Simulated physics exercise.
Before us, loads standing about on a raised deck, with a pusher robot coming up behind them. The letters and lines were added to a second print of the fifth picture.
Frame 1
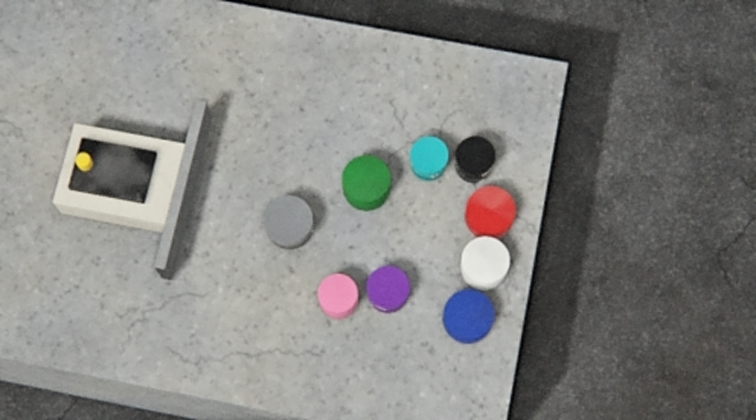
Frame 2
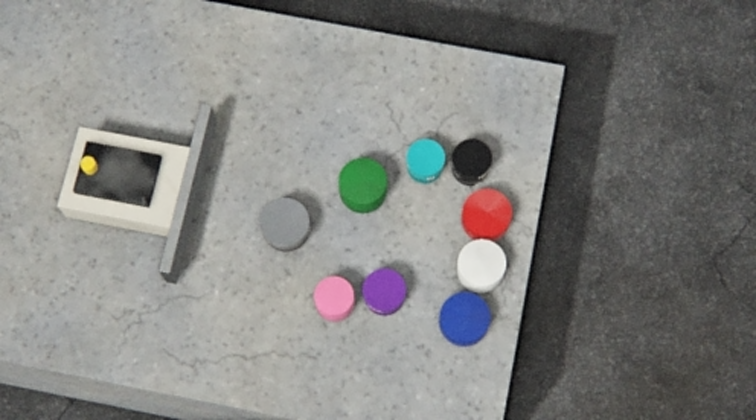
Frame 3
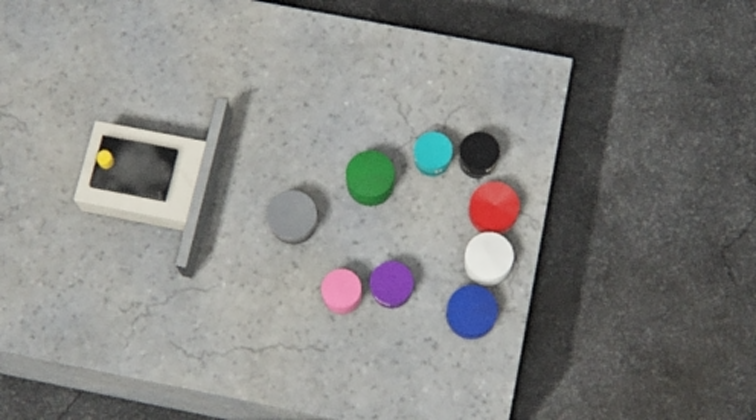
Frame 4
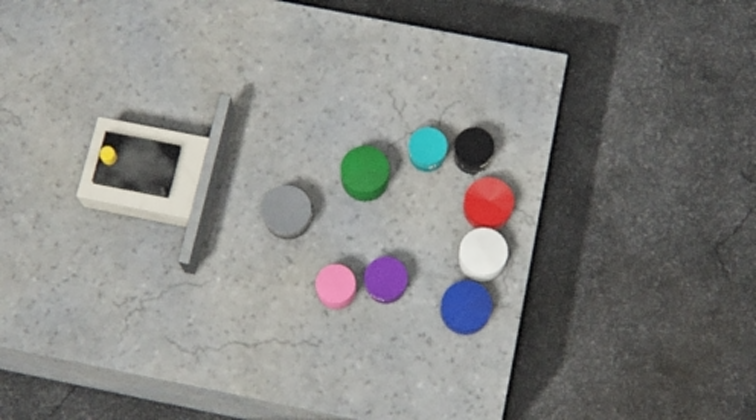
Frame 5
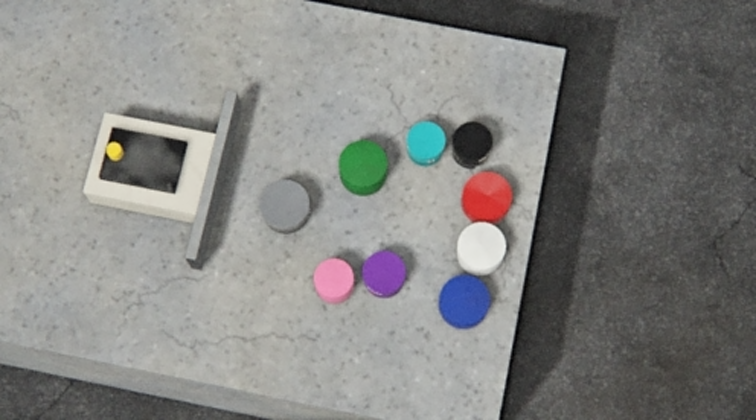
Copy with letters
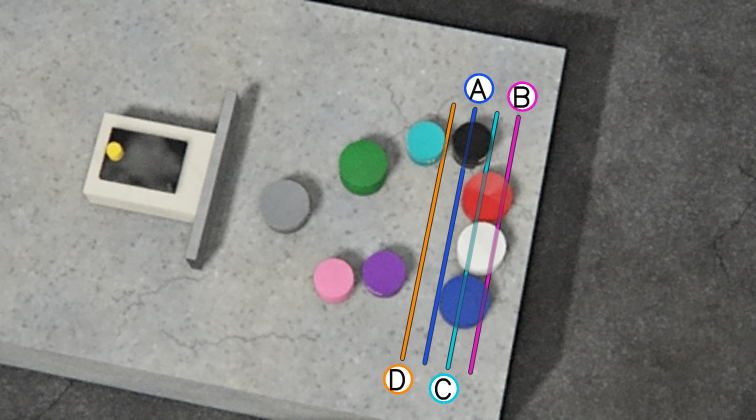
A pale, speckled raised deck with fine cracks fills most of the view, seen from above at a slight tilt, with dark ground beyond its right edge. Nine round canisters and pails stand toward the right, grey nearest the robot, then green, turquoise, black, red, white, blue, purple and pink. The cream robot with a grey pusher blade creeps rightward, touching none, while the camera drifts slightly.
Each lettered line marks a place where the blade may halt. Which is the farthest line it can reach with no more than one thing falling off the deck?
Up to line A.
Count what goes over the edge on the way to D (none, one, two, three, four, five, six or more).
The count is none.
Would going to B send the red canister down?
Yes.
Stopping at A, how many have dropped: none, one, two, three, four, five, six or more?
In all, none.
On the copy, A at (451, 233); B at (495, 242); C at (473, 237); D at (429, 229).
On A. First, robot (233, 177); grey pail (325, 214); white canister (480, 250).
Then, robot (318, 194); purple pail (423, 273); pink canister (390, 296).
Finally, robot (384, 207); red canister (530, 209); white canister (520, 260); none fallen.
By contrast, B drops four; C drops four; D is within the limit but short.
